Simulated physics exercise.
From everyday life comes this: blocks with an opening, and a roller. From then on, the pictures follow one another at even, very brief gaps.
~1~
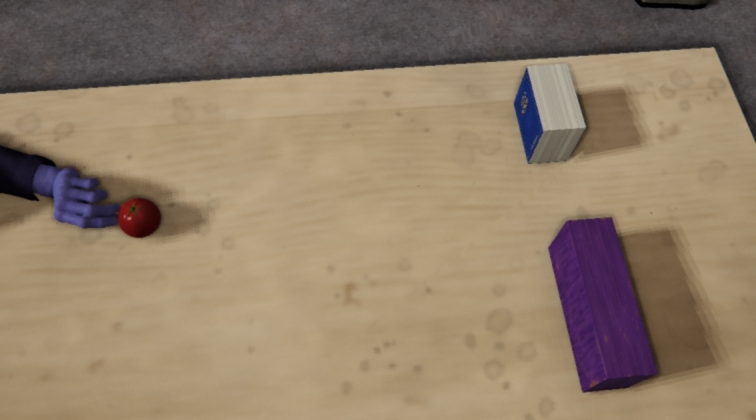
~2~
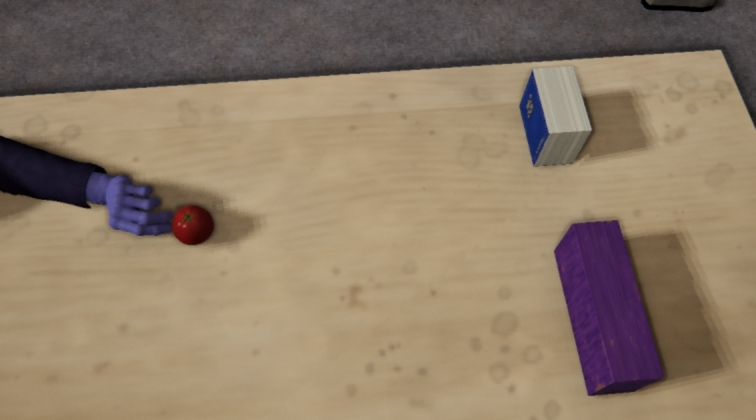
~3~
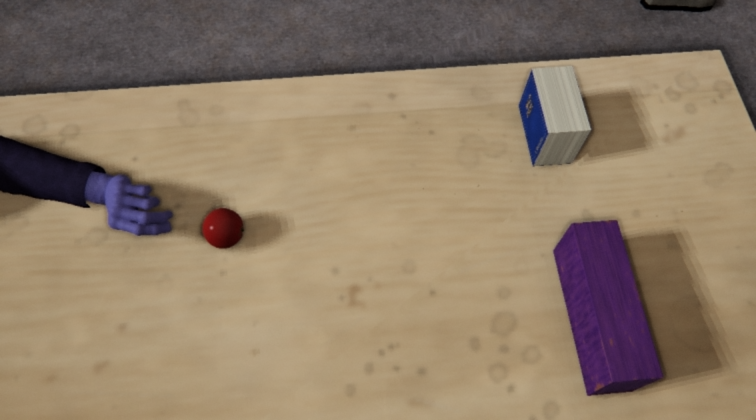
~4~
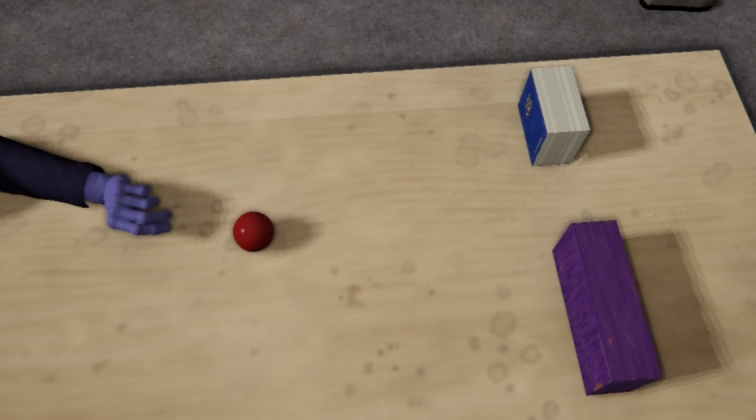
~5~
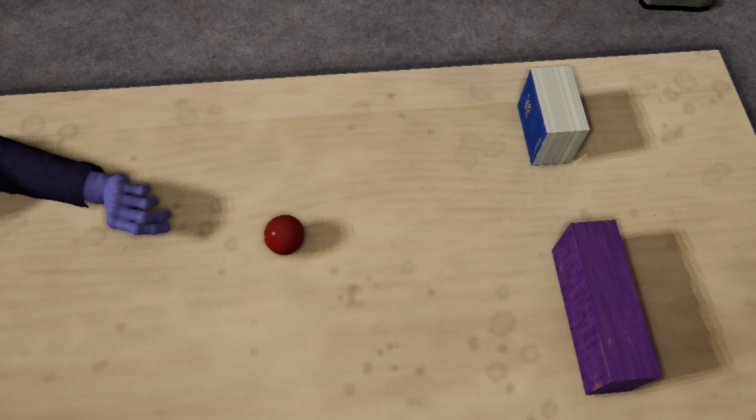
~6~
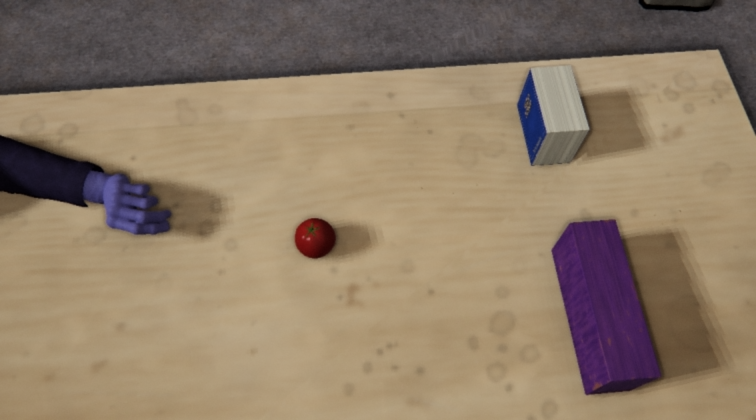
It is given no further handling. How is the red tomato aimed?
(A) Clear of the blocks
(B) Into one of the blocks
Option B: Into one of the blocks.
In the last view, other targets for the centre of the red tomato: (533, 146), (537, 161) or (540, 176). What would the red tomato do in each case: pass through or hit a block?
Taking the aims in order, it is held back by a block; is held back by a block; goes between the blocks.
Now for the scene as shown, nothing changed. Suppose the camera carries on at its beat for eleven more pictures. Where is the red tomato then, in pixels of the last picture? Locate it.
Predicted centre pixel: Approx. (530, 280).
Then, 0.28 s on from there, red tomato heading on near (459, 254).
Then, 0.72 s on from there, red tomato coming back near (524, 287).
Then, 1.18 s on from there, red tomato coming back near (502, 321).
In the end, the red tomato hits a block.
